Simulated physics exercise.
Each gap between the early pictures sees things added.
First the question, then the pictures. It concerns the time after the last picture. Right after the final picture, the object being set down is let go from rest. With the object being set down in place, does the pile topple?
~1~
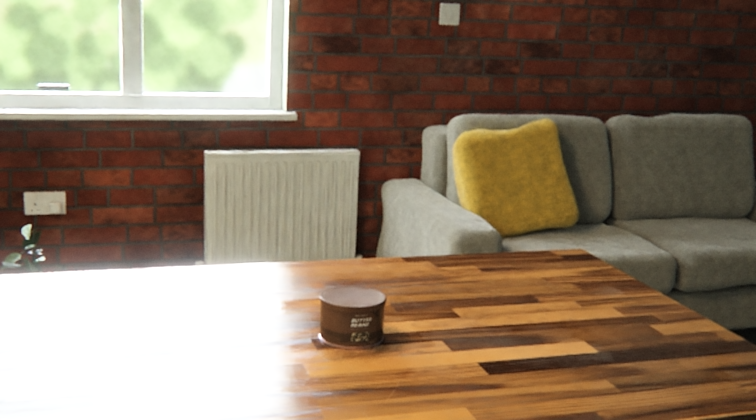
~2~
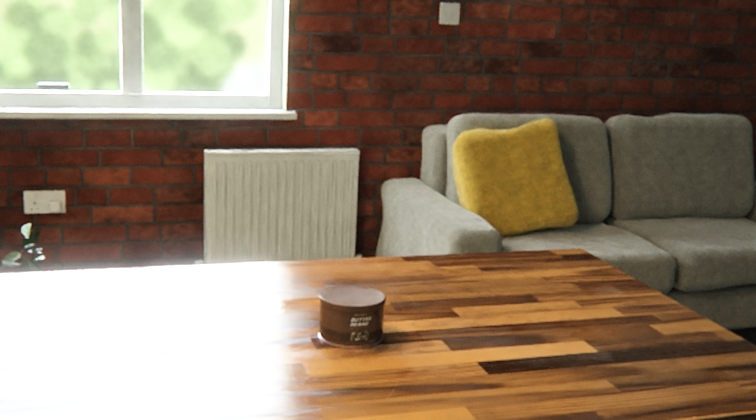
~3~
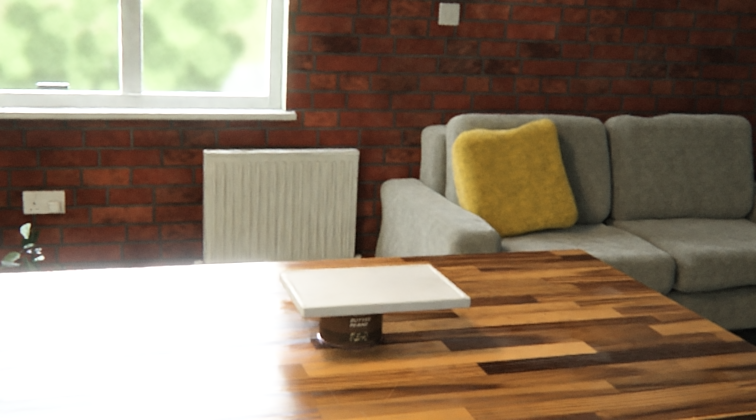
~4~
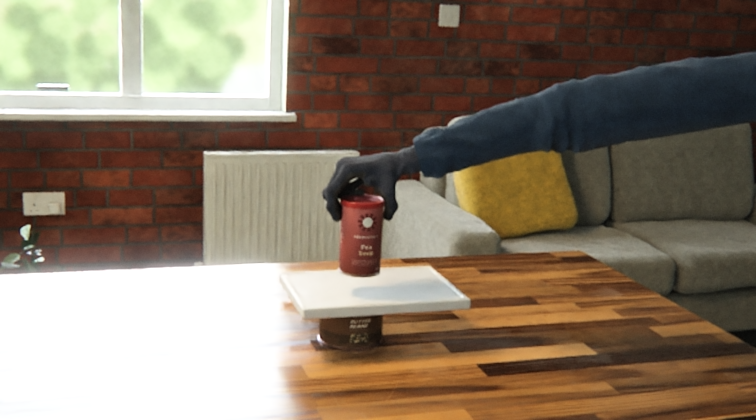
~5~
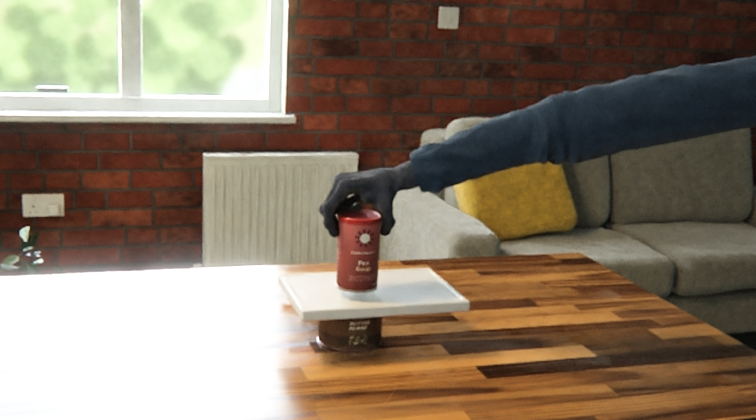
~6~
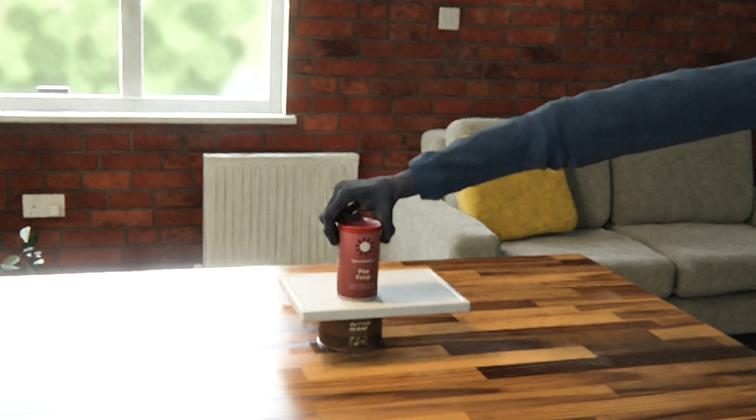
No, it stays standing.
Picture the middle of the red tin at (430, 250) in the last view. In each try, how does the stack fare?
Well, it crumbles then.
Then, 0.30 s past the last view, nothing moves.
Then, 0.70 s past the last view, red tin resting near (358, 259).
Finally, all 3 still in place. Final places as the last picture's camera would see them, red tin near (358, 259). The stack holds.
